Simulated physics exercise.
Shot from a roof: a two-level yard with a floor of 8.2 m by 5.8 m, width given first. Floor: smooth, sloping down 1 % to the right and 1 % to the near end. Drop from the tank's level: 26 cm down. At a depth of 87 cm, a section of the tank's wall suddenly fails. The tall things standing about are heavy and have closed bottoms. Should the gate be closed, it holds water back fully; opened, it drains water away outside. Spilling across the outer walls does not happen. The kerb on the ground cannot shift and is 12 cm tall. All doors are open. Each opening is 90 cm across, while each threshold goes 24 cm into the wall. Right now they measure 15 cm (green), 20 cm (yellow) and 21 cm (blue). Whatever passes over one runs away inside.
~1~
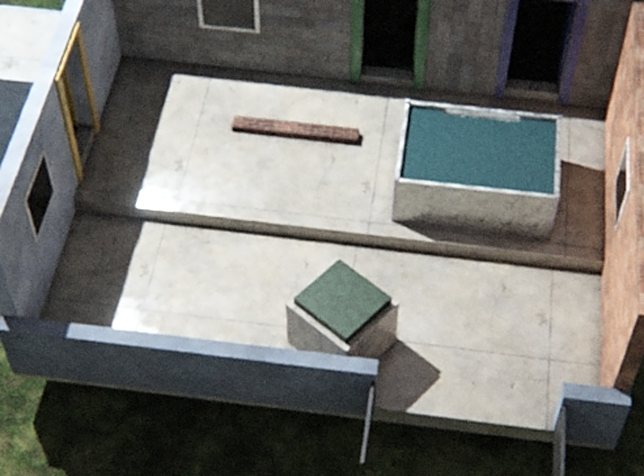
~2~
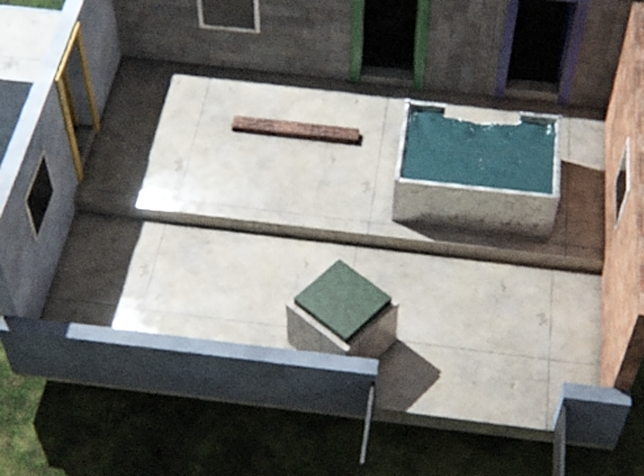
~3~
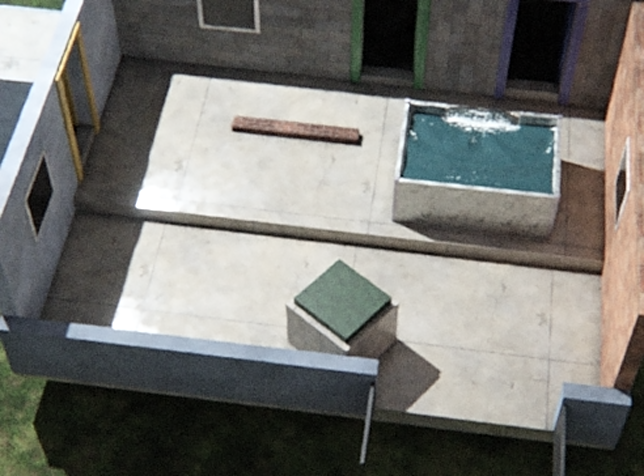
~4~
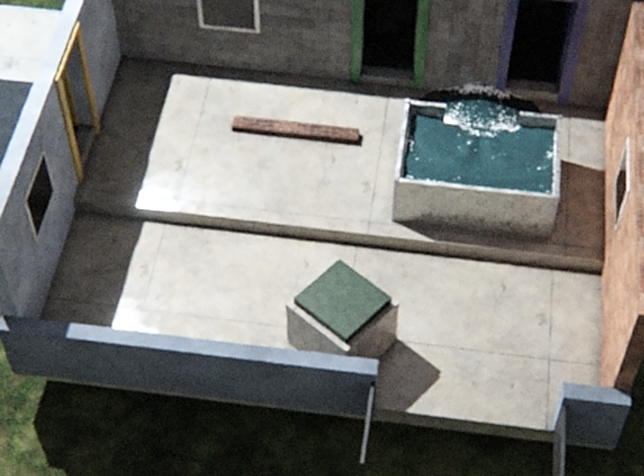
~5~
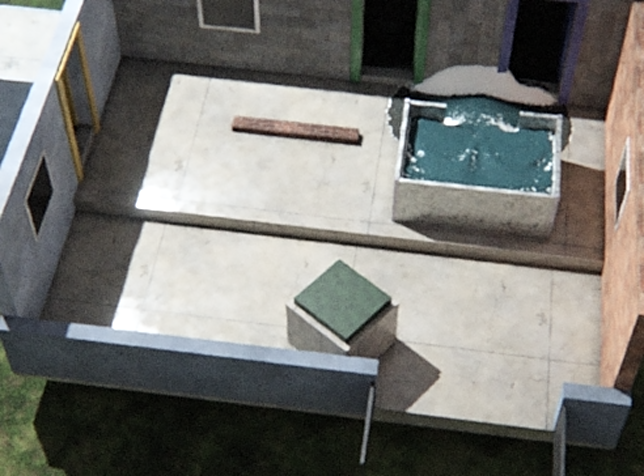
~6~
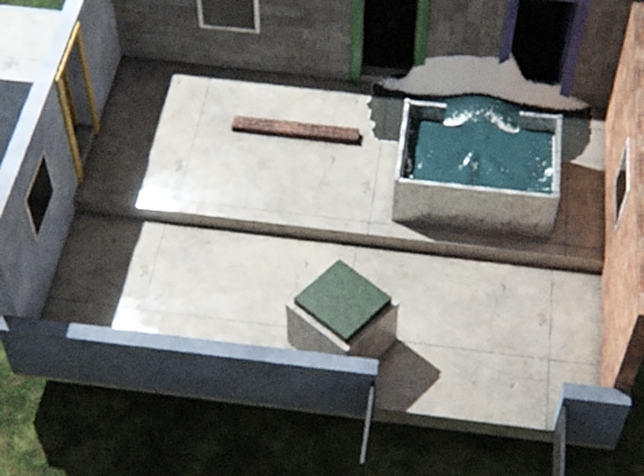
A tank of teal water pours out over its far side and spreads across the pale floor.
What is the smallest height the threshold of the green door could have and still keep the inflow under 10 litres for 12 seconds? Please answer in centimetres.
17 cm.
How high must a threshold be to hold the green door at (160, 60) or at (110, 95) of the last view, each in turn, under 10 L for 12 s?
16 and 24 cm.
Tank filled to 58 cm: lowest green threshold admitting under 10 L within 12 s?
A step of about 9.5 cm does it.
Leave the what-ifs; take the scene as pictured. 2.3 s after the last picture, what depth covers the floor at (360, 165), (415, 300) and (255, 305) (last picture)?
Some 3, 0 and 0 cm.
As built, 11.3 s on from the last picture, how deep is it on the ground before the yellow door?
A ruler would read roughly 3.0 cm.
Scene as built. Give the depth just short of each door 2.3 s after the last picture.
Door by door in cm - green 14, yellow 10, blue 26.
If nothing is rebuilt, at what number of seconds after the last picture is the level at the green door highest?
The level tops out near 0.6 seconds.
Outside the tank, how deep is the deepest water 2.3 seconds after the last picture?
35 cm.
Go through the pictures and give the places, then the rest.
In the first picture, the tank at (479, 151) is whole and still, 87 cm deep; the green door at (389, 40) is dry.
In the second picture, the front is at a hidden place, 0.4 m from the gap on the far side; 0.4 m2 of floor is wet, 87 cm left at the back.
In the third picture, the gap is on the far side, the front 0.9 m out at (462, 109); the back of the tank holds 85 cm.
In the fourth picture, the gap is on the far side, the front 1.3 m out at (525, 100); the back of the tank holds 76 cm.
In the fifth picture, the gap is on the far side, the front 1.5 m out at (534, 84); the back of the tank holds 75 cm.
In the sixth picture, water pours out on the far side and has run 1.7 m, to (590, 107); about 8 cm deep outside, 71 cm at the back; water is at the green door at (389, 40).
Then, 0.7 s after the last picture water covers 15 % of the floor, deepest (57 cm) near (601, 108); 21 cm at the green door, 4 litres in over its 15 cm threshold.
Then, 2.3 s after the last picture water covers 45 % of the floor, deepest (35 cm) near (601, 108); 14 cm at the green door, 15 litres in over its 15 cm threshold.
Then, 11.3 s after the last picture water covers 85 % of the floor, deepest (12 cm) near (301, 383); 6 cm at the green door, 16 litres in over its 15 cm threshold.
At the green door as built, the water peaked near 21 cm, 0.7 s after the last picture.
With a threshold of 15 cm, 16 litres would have come in within the 12 s; with 20 cm, 4 litres. So under 10 litres takes about 17 cm.
